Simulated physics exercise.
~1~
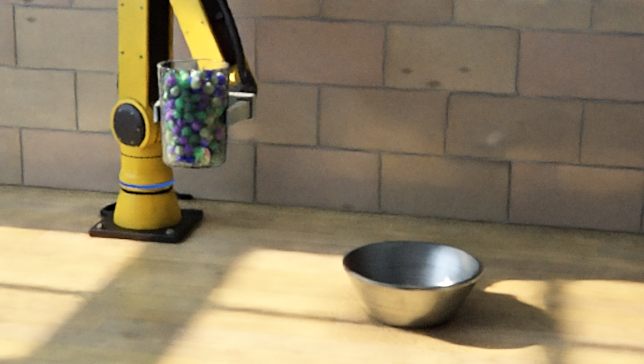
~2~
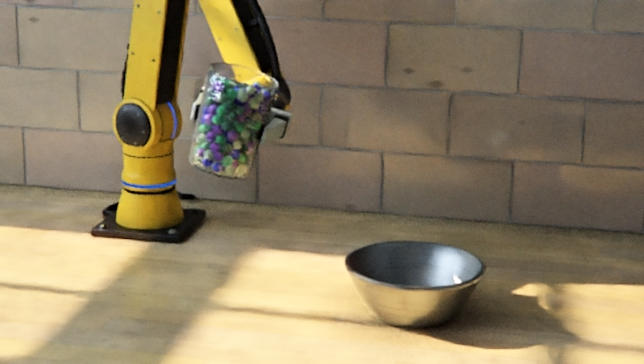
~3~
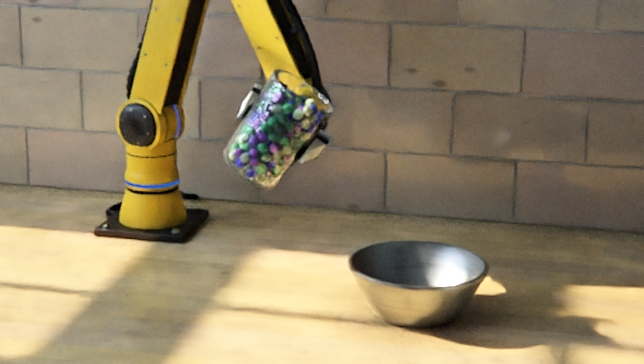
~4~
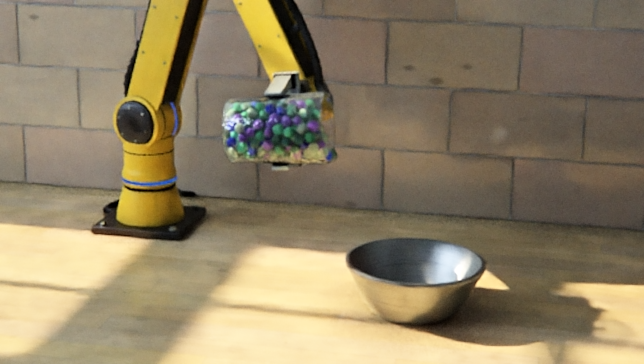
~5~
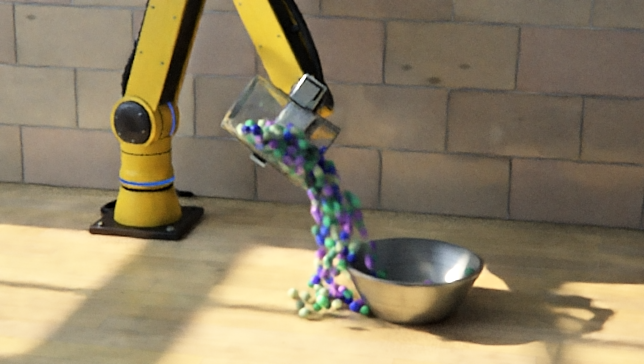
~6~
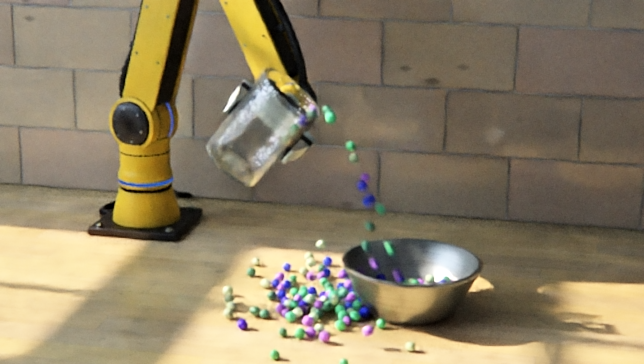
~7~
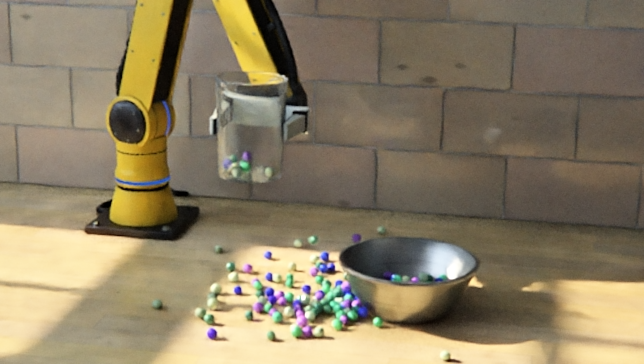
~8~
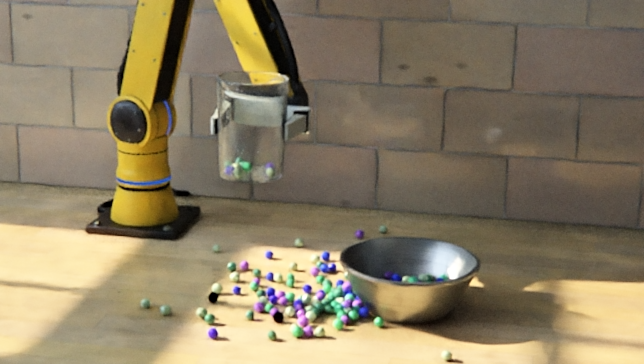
On a sunlit wooden tabletop before a brick wall, a yellow robotic arm carries a clear tumbler of colourful round sweets right and tips it over a metal bowl, spilling many short of it, then swings back upright, leaving sweets scattered on the table, some in the bowl and a few in the tumbler.
